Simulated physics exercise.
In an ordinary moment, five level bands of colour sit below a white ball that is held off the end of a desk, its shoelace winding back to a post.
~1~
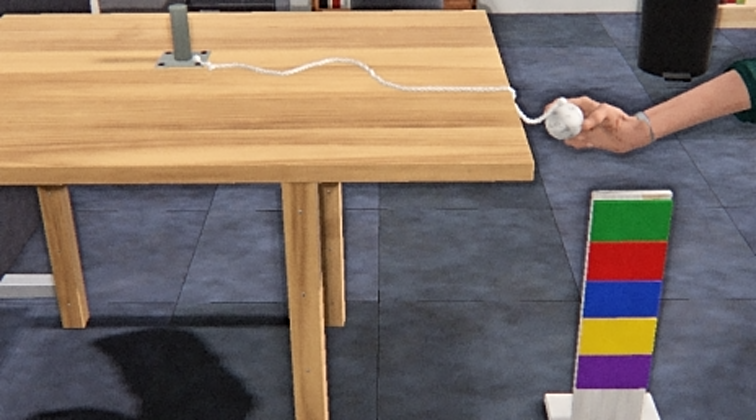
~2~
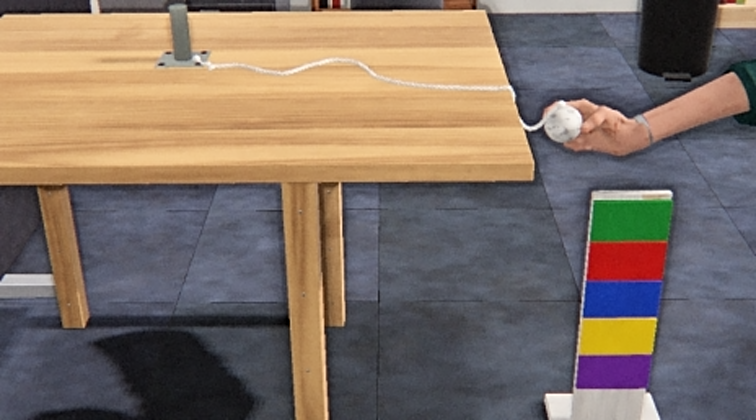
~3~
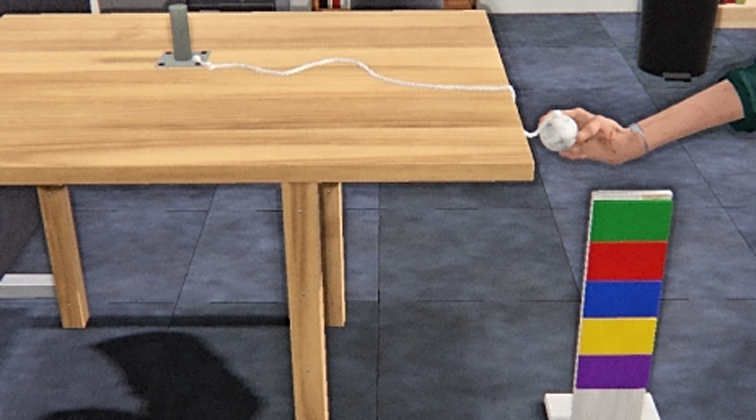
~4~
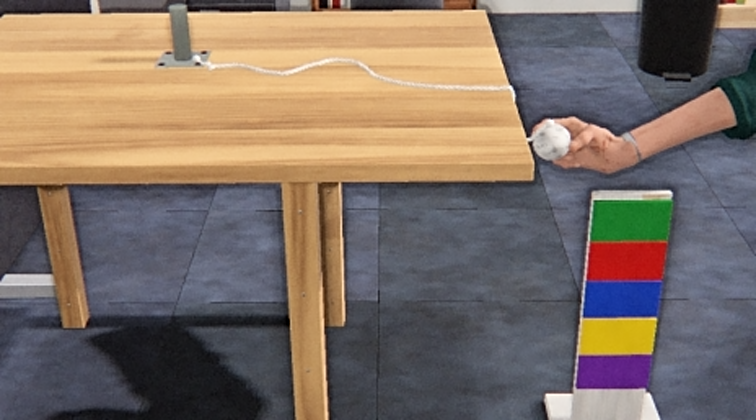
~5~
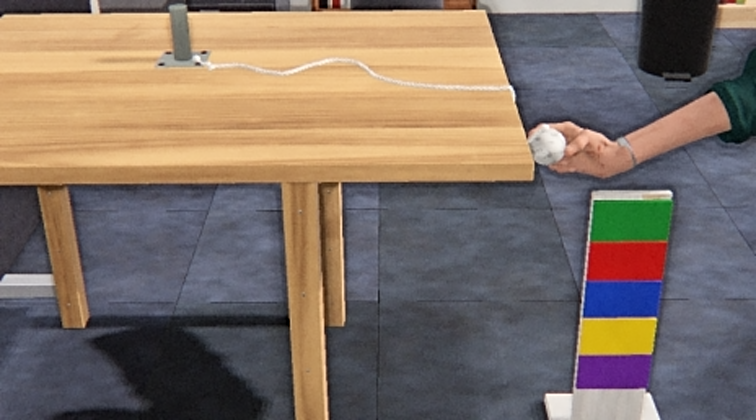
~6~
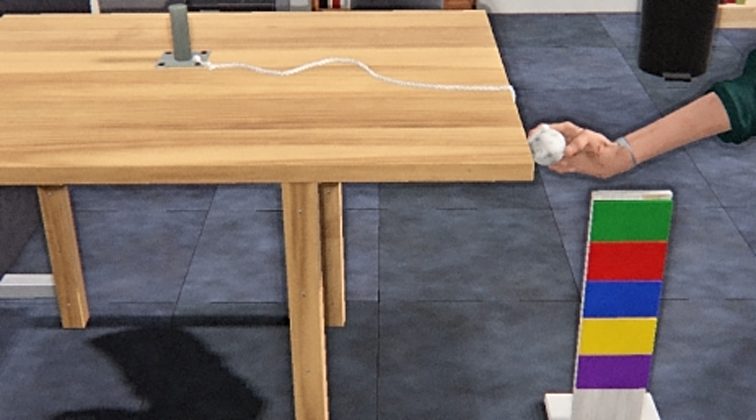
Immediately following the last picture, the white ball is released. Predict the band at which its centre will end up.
I predict the red band.
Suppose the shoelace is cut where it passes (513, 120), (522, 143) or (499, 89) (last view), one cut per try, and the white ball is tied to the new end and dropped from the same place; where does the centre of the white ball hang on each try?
In that order: (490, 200), (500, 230) and (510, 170).
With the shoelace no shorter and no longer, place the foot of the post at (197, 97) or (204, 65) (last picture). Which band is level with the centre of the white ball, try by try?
Answer, in order: Blue, blue.
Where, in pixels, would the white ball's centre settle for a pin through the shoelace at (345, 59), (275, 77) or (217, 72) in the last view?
Roughly (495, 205), (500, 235) and (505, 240), in that order.
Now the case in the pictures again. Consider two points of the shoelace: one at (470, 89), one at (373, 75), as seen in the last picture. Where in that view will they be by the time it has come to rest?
One finishes at (506, 126) and the other at (452, 71).
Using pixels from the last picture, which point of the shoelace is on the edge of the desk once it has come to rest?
Look around (419, 86).
Soon after, ball near (487, 240); level with red.
Then, ball near (520, 256); level with red.
At rest, ball near (506, 254); level with red. Its middle rests at the red band.
